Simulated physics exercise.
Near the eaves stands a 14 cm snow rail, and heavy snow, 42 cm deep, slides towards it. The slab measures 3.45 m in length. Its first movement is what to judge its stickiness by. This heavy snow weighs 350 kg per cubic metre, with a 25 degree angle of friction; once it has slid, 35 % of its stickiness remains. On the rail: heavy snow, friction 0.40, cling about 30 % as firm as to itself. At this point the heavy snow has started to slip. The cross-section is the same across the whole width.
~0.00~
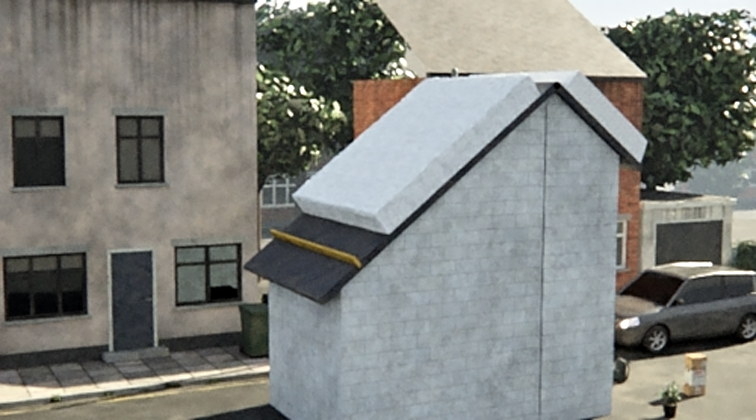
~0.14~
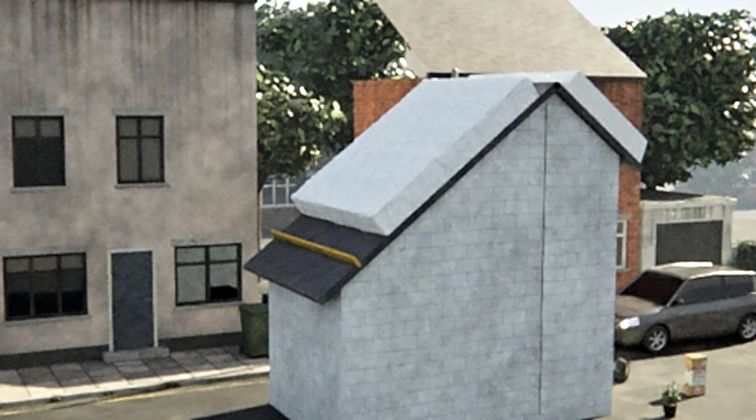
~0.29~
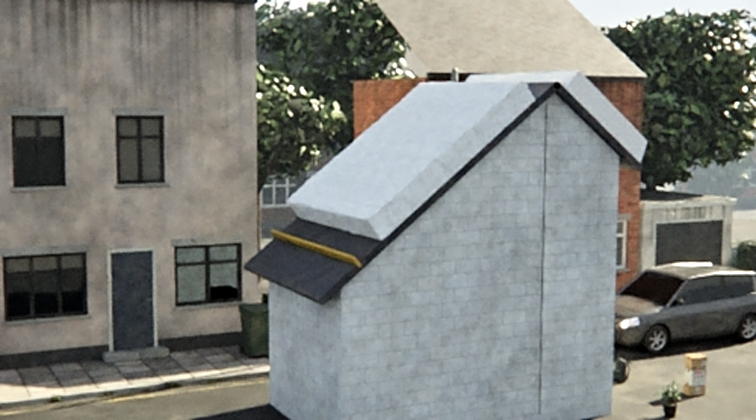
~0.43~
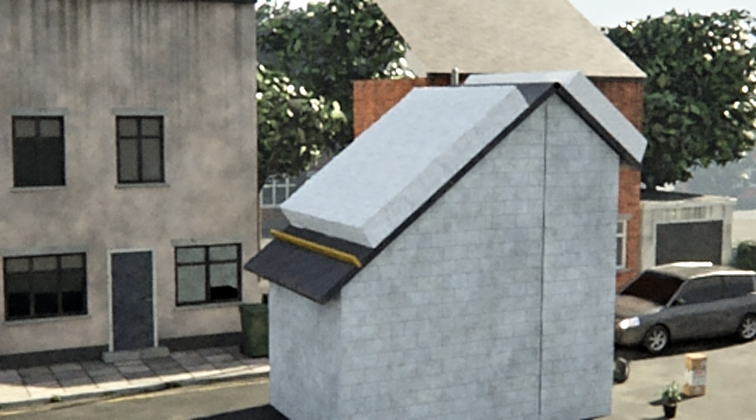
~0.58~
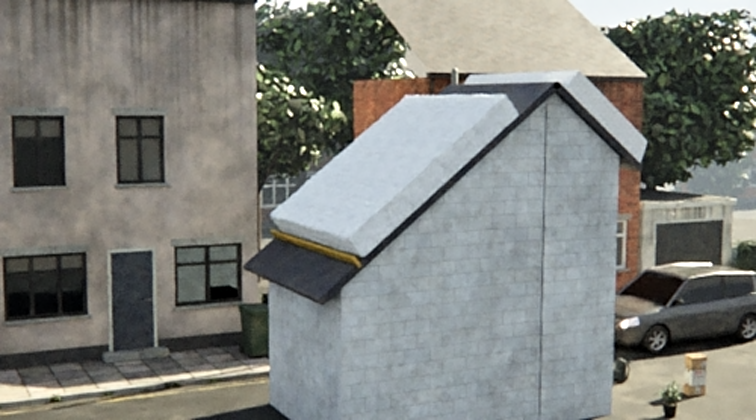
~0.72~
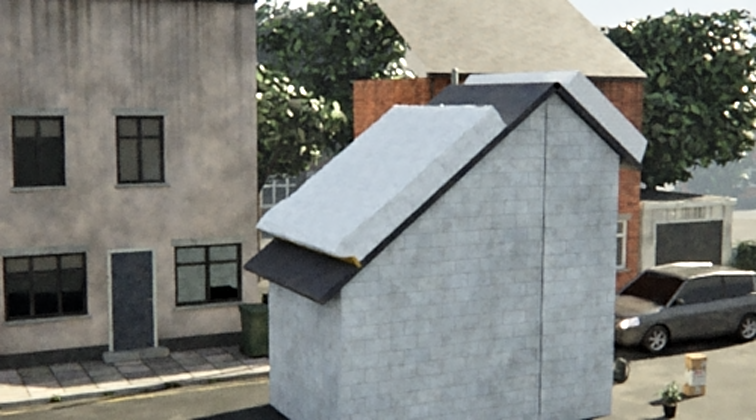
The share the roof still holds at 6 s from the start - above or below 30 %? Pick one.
Below.
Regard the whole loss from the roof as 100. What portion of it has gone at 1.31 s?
About 30 %.
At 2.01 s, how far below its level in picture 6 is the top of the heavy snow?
Measured change: Some 1.7 m.
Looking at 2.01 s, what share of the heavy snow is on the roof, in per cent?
That comes to about 30 per cent.
After 1.31 s, 75 % of the snow is on the roof.
After 2.01 s, 31 % of the snow is on the roof.
After 2.70 s, 18 % of the snow is on the roof.
After 3.40 s, 13 % of the snow is on the roof.
After 6.00 s, at the end, 12 % of the snow is on the roof.
